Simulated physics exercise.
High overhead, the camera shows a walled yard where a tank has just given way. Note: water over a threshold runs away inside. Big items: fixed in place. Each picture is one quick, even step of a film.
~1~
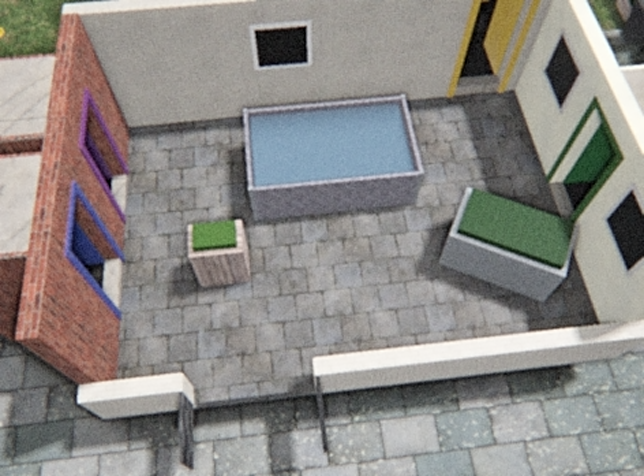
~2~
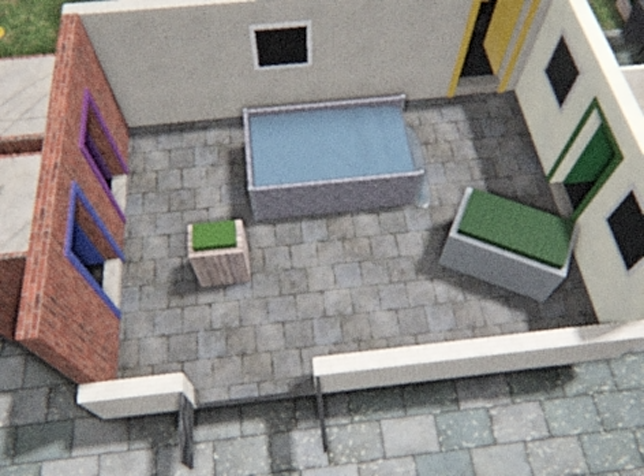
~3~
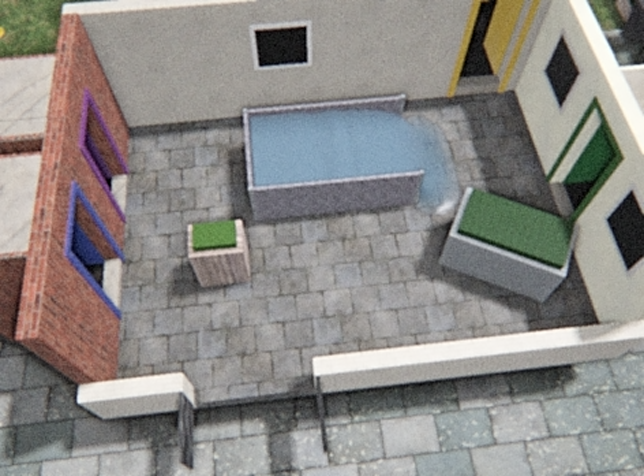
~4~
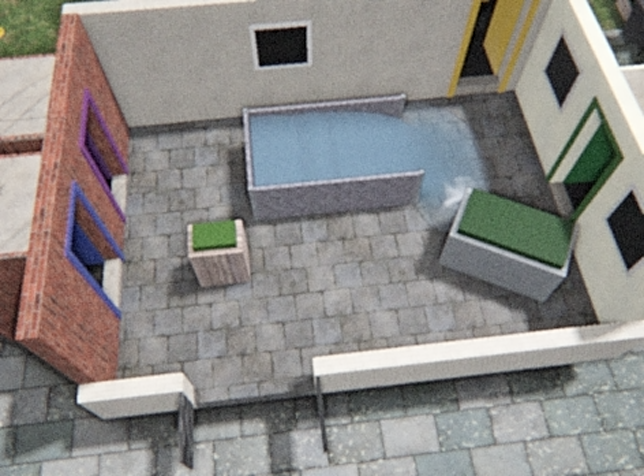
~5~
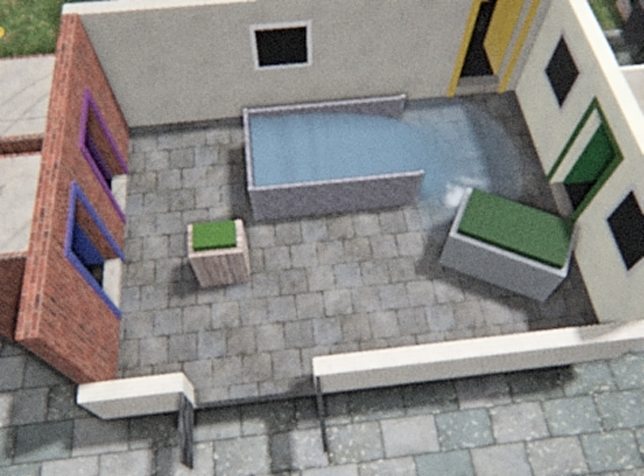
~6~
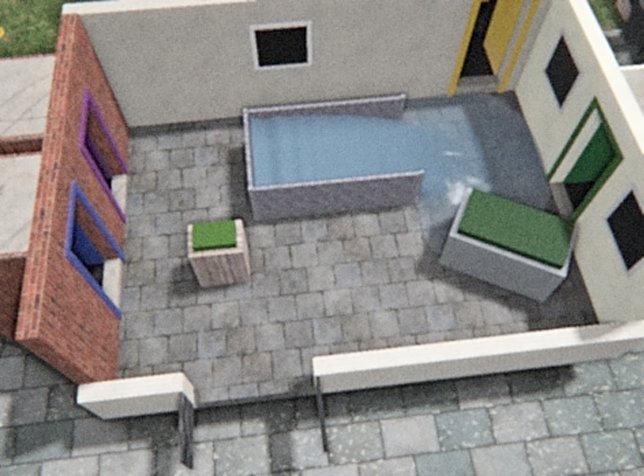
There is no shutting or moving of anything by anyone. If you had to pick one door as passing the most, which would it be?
I would pick the green door.
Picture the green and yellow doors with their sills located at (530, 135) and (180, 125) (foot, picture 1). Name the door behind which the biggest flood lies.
That is the door marked green.
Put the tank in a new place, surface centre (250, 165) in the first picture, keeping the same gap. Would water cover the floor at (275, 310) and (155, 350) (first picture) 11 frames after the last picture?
Not wet, not wet.
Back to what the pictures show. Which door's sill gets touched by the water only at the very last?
I'd point to the door marked blue.
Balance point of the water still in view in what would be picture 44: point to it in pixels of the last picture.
Close to pixel (387, 190).
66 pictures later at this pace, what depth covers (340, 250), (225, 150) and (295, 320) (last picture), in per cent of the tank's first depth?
Depths of roughly 2, 2 and 6 per cent.
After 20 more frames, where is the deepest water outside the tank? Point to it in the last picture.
Look close to (531, 240).
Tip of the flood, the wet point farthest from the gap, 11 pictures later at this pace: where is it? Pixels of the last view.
Close to (599, 338), I think.
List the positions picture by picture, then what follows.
The first picture shows the open tank at (331, 144) is whole and still.
In the second picture, water pours out at (406, 154) and has run to (419, 206).
In the third picture, water pours out at (405, 157) and has run to (453, 202).
In the fourth picture, water pours out at (405, 158) and has run to a hidden place.
In the fifth picture, the front is at (518, 169), out from the gap at (405, 158).
In the sixth picture, water pours out at (405, 159) and has run to (549, 189).
A moment on, water covers 25 % of the floor; blue door not reached, green door some in, yellow door wet at the sill, nothing in, purple door not reached.
Next, water covers 30 % of the floor; blue door not reached, green door a lot in, yellow door some in, purple door not reached.
Then, water covers 40 % of the floor; blue door not reached, green door a lot in, yellow door a lot in, purple door not reached.
Later, water covers 85 % of the floor; blue door not reached, green door a lot in, yellow door a lot in, purple door a trickle in.
In the end, water covers 95 % of the floor; blue door wet at the sill, nothing in, green door a lot in, yellow door a lot in, purple door some in; the green door has let in the most.
